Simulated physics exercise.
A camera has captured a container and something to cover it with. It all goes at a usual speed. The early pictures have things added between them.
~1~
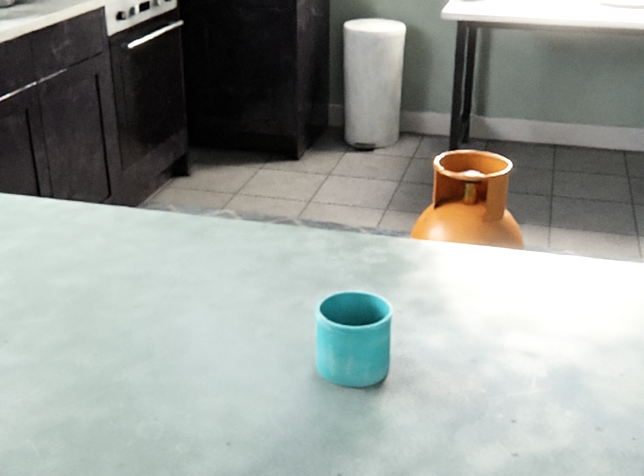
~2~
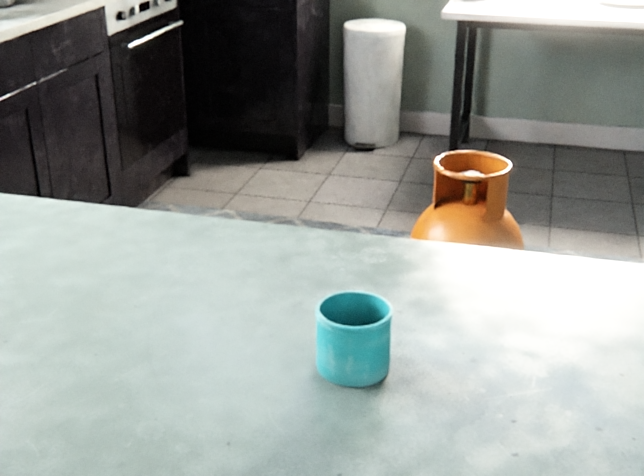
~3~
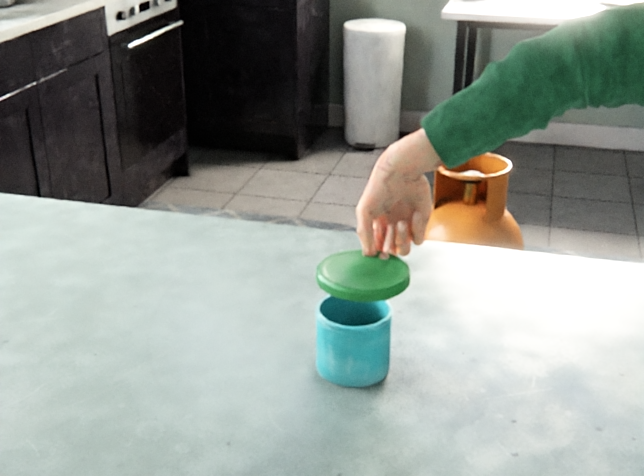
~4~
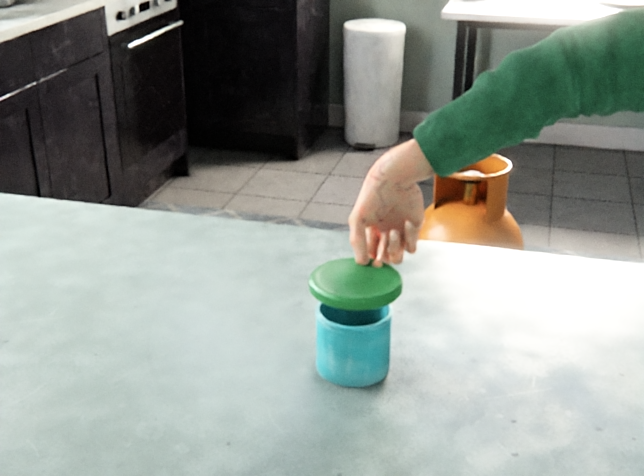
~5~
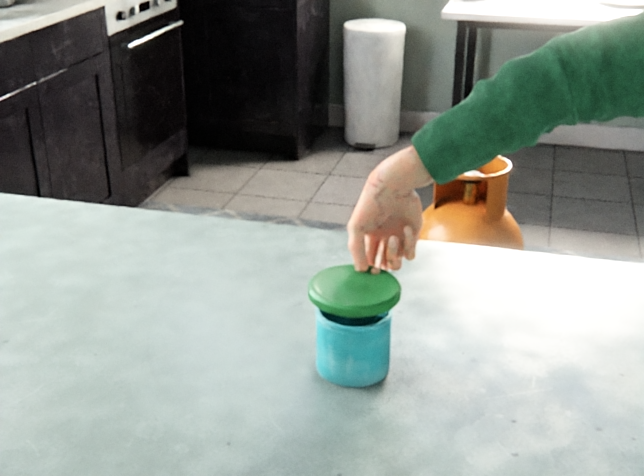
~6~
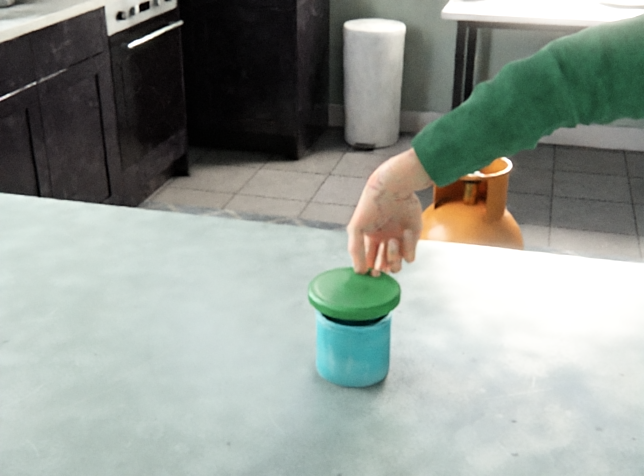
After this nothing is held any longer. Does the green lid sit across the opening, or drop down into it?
The green lid sits across the opening.
Then, 0.12 s later than the last frame, green lid moving near (354, 301).
When it is over, the green lid rests on the rim, near (354, 303).
